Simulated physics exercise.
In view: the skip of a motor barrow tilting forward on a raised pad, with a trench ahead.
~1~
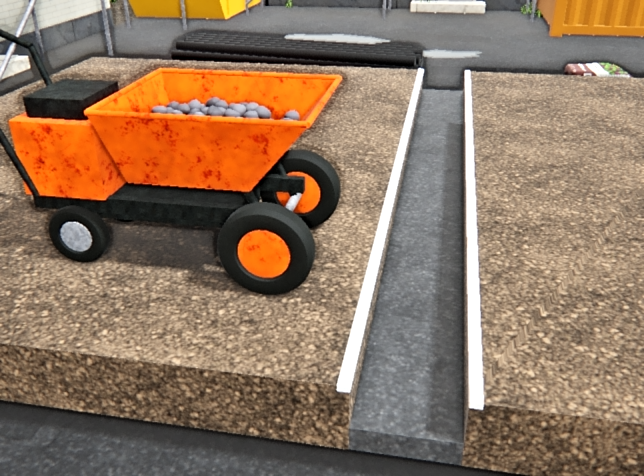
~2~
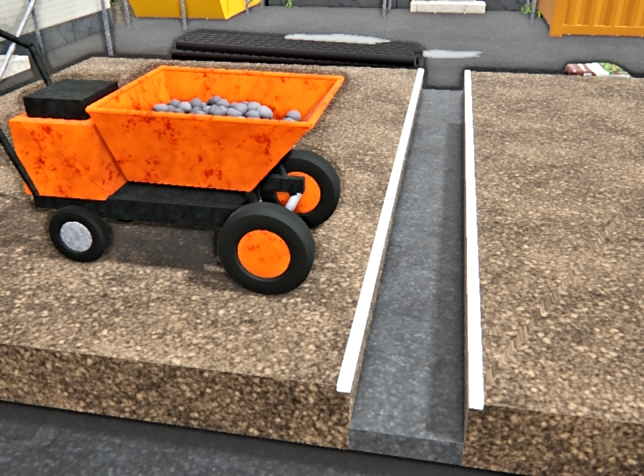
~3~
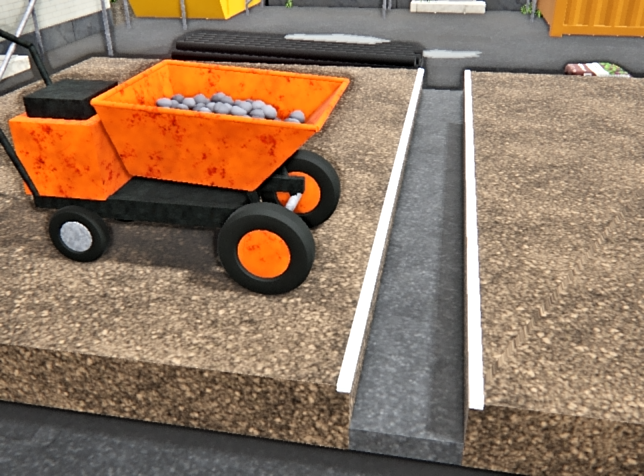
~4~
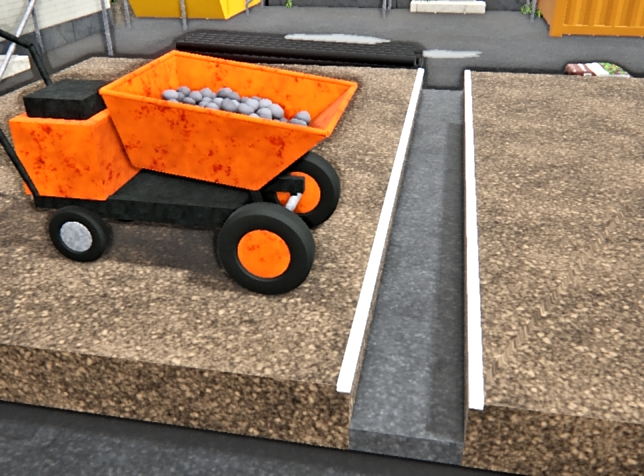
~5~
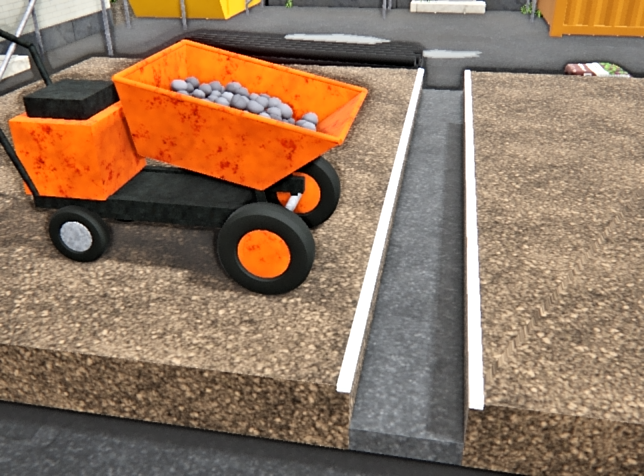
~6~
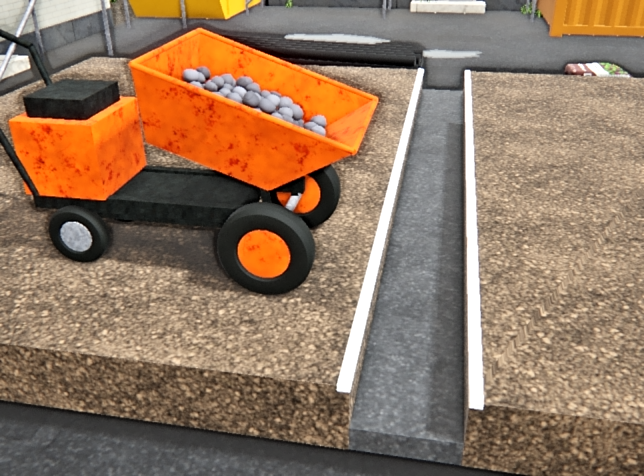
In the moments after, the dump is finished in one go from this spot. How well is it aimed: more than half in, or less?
The trench ends with over half of it.
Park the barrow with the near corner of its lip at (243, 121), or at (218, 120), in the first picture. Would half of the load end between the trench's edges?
First most of it, then above a half.
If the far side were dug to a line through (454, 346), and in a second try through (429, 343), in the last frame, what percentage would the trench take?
Roughly 40 per cent, and 10 per cent.
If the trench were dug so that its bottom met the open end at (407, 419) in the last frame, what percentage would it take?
Close to 60 per cent.
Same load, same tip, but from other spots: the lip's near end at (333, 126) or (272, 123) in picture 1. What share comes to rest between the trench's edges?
In turn 40 and 100 in a hundred.
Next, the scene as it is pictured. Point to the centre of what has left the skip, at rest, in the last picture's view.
Near (447, 294).
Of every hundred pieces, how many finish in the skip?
Roughly 0 in a hundred.
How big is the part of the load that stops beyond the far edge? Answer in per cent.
Near 30 %.
Shortly afterwards, skip tipped steeply; the whole lot in the skip.
Next, skip tipped steeply; the bulk in the skip; a little in or heaped over the trench; only a few beyond it; only a few falling.
Some moments later, skip tipped right over; a little in the skip; near two thirds in or heaped over the trench; near a quarter beyond it.
In the end, skip tipped right over; near two thirds in or heaped over the trench; near a quarter beyond it.
